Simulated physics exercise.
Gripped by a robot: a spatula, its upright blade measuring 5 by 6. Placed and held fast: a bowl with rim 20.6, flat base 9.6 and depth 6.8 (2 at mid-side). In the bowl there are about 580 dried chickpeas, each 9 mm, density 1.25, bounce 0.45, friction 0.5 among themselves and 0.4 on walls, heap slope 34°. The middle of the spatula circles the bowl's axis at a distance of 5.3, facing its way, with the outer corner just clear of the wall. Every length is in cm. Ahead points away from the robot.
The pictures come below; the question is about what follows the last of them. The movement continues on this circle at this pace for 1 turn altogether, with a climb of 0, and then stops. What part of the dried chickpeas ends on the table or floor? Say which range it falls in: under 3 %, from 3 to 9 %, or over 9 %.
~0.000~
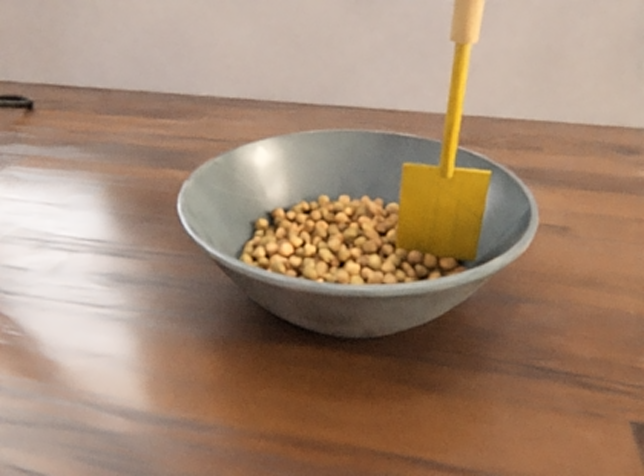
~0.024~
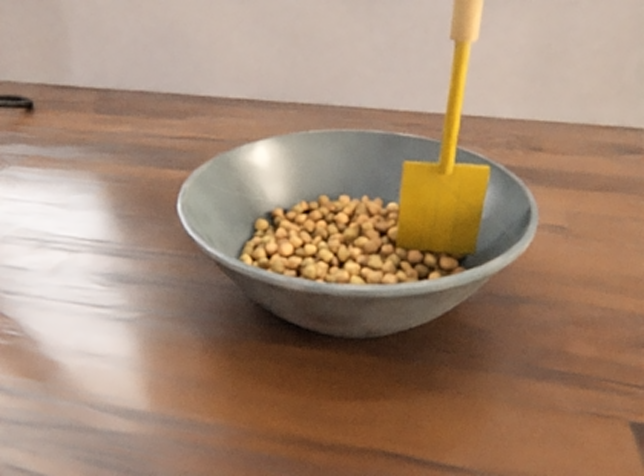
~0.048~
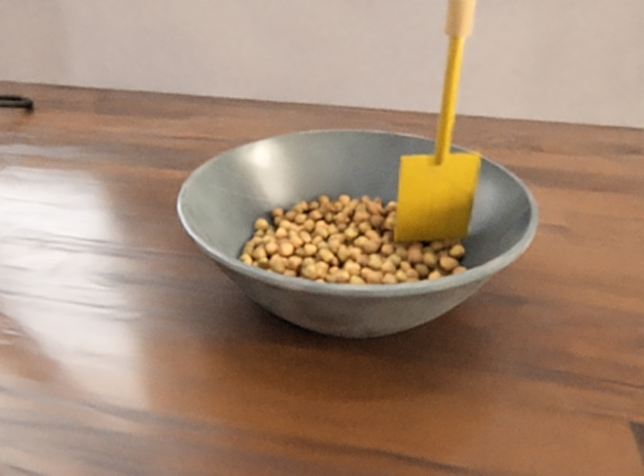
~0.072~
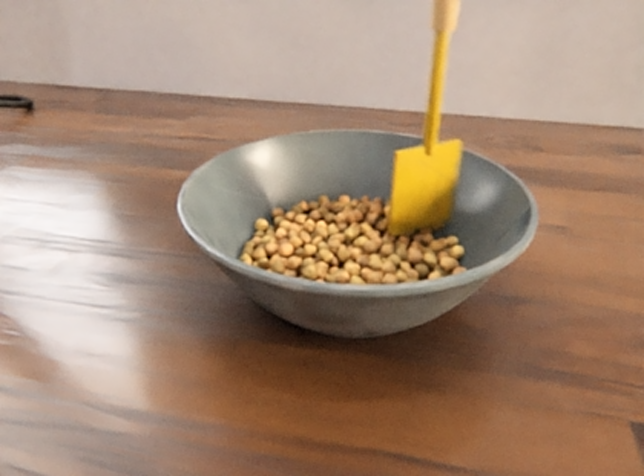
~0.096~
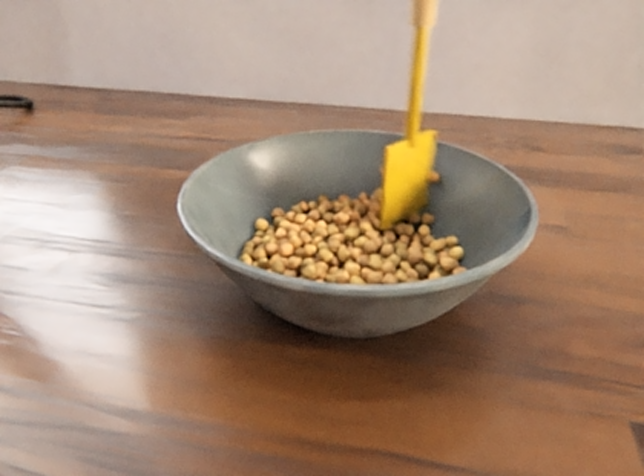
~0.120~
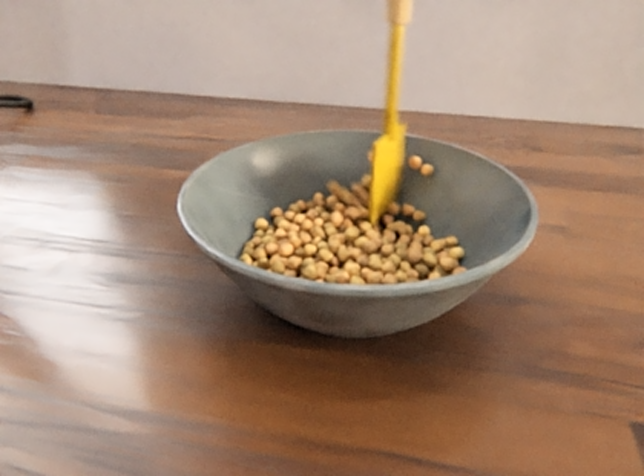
It falls from 3 to 9 %.
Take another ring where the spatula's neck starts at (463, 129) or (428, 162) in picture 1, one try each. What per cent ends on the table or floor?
Roughly 0 % and 5 %.
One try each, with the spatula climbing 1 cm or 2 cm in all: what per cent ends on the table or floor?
0 % and 0 %.
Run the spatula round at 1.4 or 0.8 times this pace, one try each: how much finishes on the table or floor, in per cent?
15 % and 0 %.
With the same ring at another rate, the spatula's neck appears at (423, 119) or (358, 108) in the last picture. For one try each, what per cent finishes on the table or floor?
Close to 0 and 10 in a hundred.
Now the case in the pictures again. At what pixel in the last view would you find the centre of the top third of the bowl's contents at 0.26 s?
(289, 246), roughly.
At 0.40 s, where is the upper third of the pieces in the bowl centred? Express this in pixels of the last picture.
Near pixel (388, 284).
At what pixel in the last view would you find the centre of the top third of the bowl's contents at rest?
I'd put it at about (396, 243).
By 0.26 s, 183° round, highest piece 9 above the table; 581 in the bowl, 2 in flight or on the tool.
By 0.40 s, 291° round, highest piece 8 above the table; 573 in the bowl, 7 on the table or floor, 3 in flight or on the tool.
By 0.68 s, 0° round, highest piece 6 above the table; 549 in the bowl, 33 on the table or floor, 1 in flight or on the tool.
By 1.38 s, 0° round, highest piece 5 above the table; 549 in the bowl, 34 on the table or floor.
Final count, 549 in the bowl, 34 on the table or floor. That is 6 % on the table or floor.
